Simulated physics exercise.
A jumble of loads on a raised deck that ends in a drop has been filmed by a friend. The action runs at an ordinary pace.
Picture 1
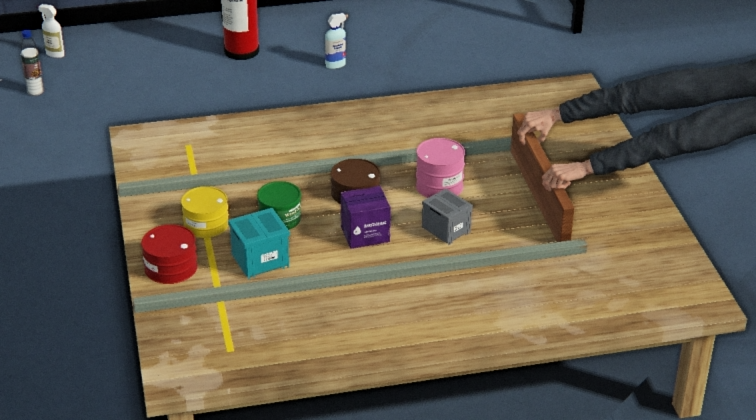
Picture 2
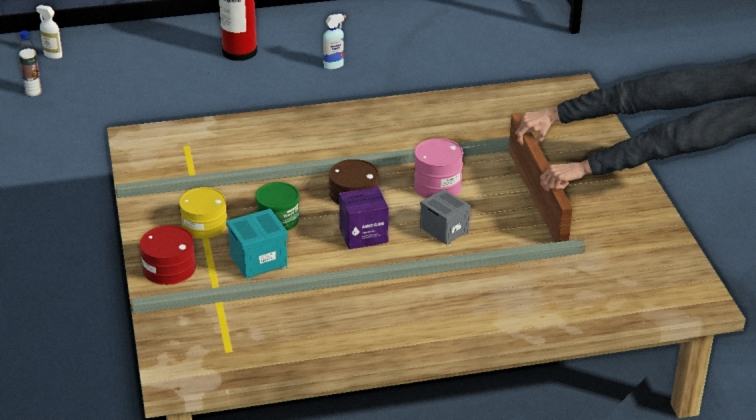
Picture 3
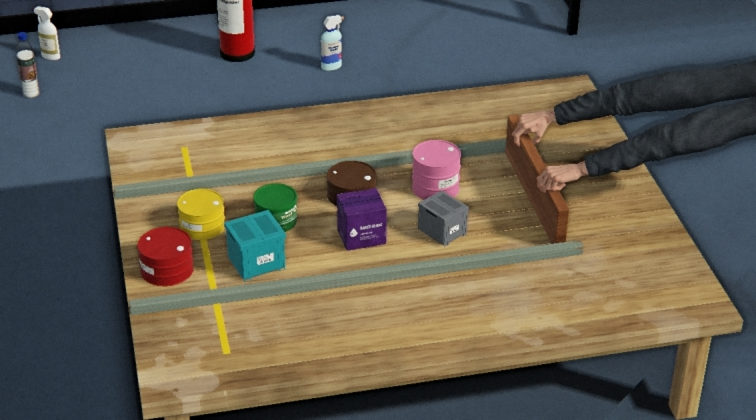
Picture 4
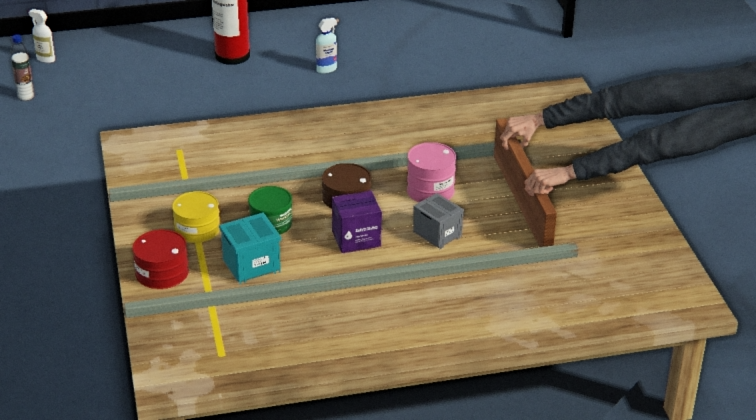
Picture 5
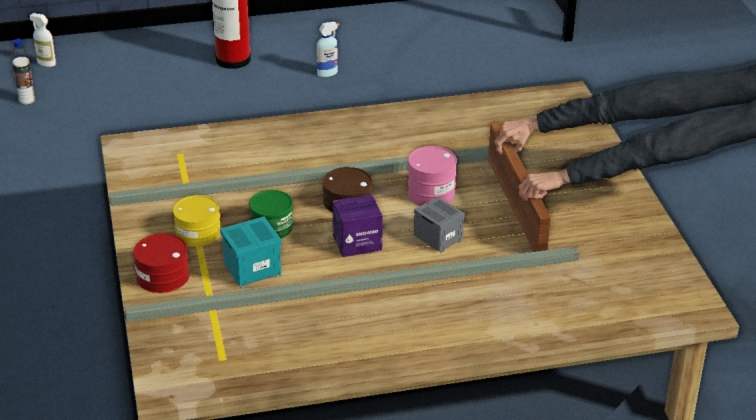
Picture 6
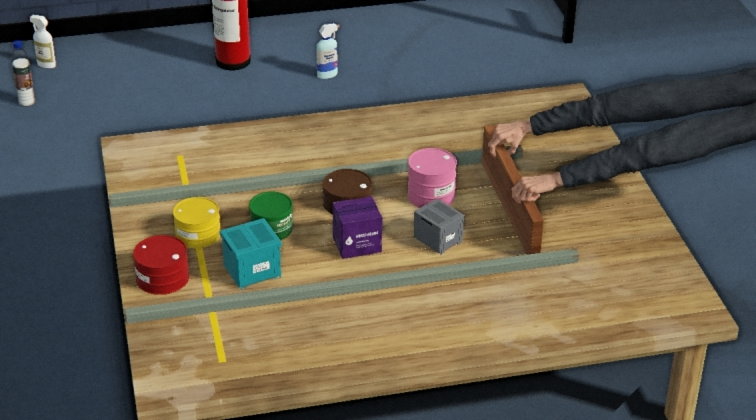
Two hands slide a wooden plank slightly left across a table toward colourful canisters and totes.
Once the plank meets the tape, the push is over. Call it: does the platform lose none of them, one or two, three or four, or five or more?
It loses three or four.
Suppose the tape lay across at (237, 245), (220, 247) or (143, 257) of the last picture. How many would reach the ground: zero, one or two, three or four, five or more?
Either one or two; just one or two; five or over.
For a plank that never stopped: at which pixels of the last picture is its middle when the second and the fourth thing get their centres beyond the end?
In pixels, around (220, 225) followed by around (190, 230).
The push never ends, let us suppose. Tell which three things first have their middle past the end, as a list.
That would be the red canister, followed by the turquoise tote and then the yellow canister.
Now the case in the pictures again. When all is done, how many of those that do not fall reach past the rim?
The overhang total is 1.
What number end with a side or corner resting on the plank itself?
That would be 2 of them.
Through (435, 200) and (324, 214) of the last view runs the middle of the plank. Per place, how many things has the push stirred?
At the first place 2, at the second 6.
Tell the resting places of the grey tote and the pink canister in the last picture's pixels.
The grey tote ends up near (186, 257), and the pink canister near (169, 211).
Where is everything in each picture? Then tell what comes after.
In the first picture, red canister (170, 254); yellow canister (205, 212); turquoise tote (260, 244); plank (541, 178); tape (207, 239).
In the second picture, yellow canister (203, 213); brown canister (354, 183).
In the third picture, turquoise tote (256, 246); grey tote (443, 219).
In the fourth picture, red canister (161, 259); pink canister (431, 173).
In the fifth picture, yellow canister (197, 221); plank (518, 188).
In the sixth picture, red canister (161, 265); yellow canister (197, 222); turquoise tote (251, 254); plank (511, 190); tape (199, 250).
A little later, none off yet; red canister at rest near (161, 265); yellow canister at rest near (197, 222); turquoise tote at rest near (251, 254).
Next, none off yet; red canister at rest near (161, 265); yellow canister at rest near (197, 222); turquoise tote moving near (247, 255).
Later still, none off yet; red canister shifted about its own width near (112, 272); yellow canister shifted about its own width near (162, 229); turquoise tote shifted well along near (165, 269).
When it is over, the number that fall off is three or four; down, turquoise tote, yellow canister and red canister.
